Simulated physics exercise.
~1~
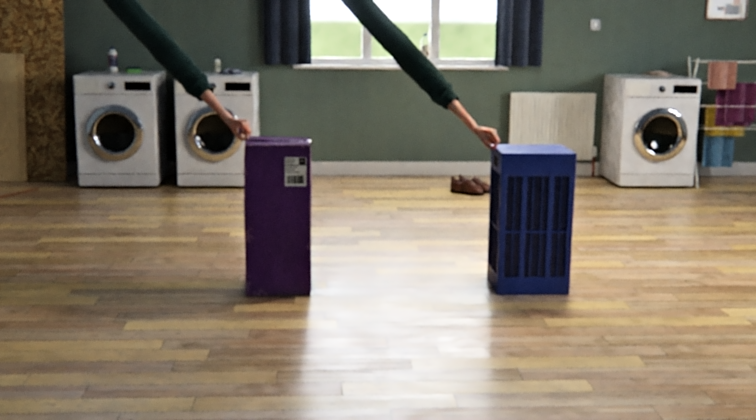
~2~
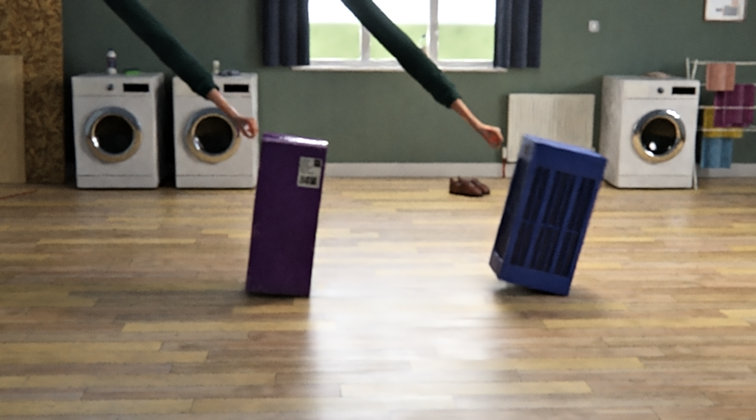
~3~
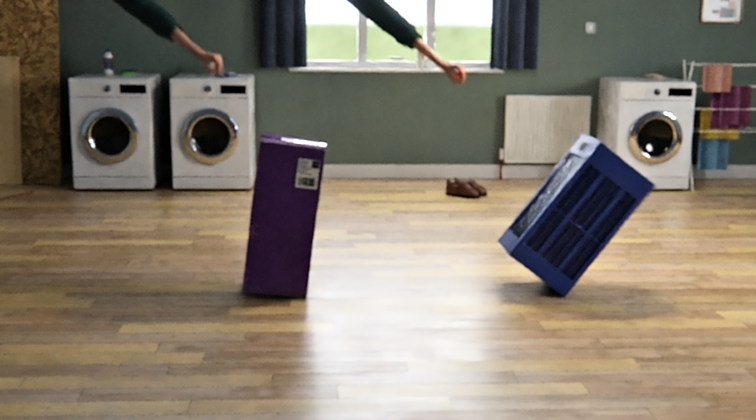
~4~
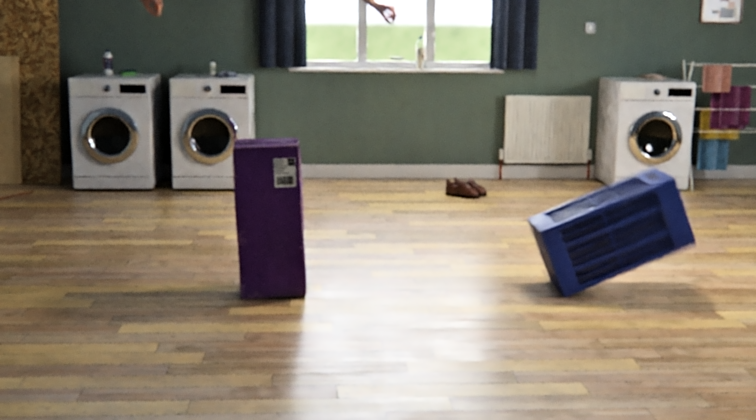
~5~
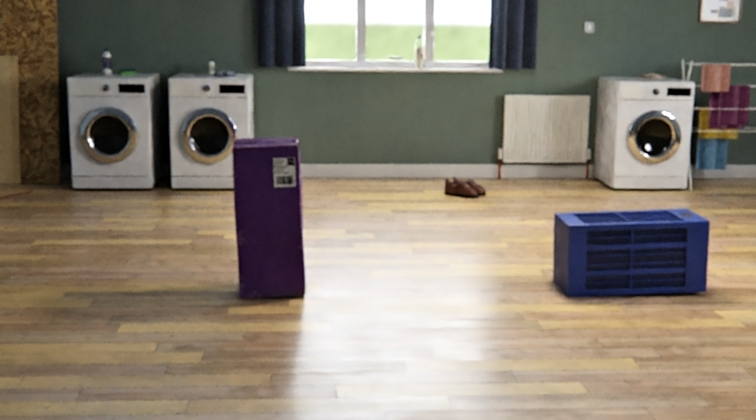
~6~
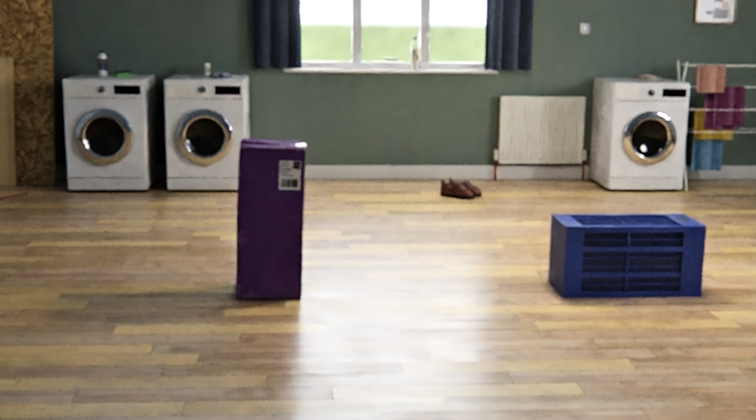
We see two hands push a tall purple box and a tall blue crate on a wooden floor, then draw away. The box tilts slightly right and rocks back to stand upright, while the crate tips over to the right and ends lying on its side.
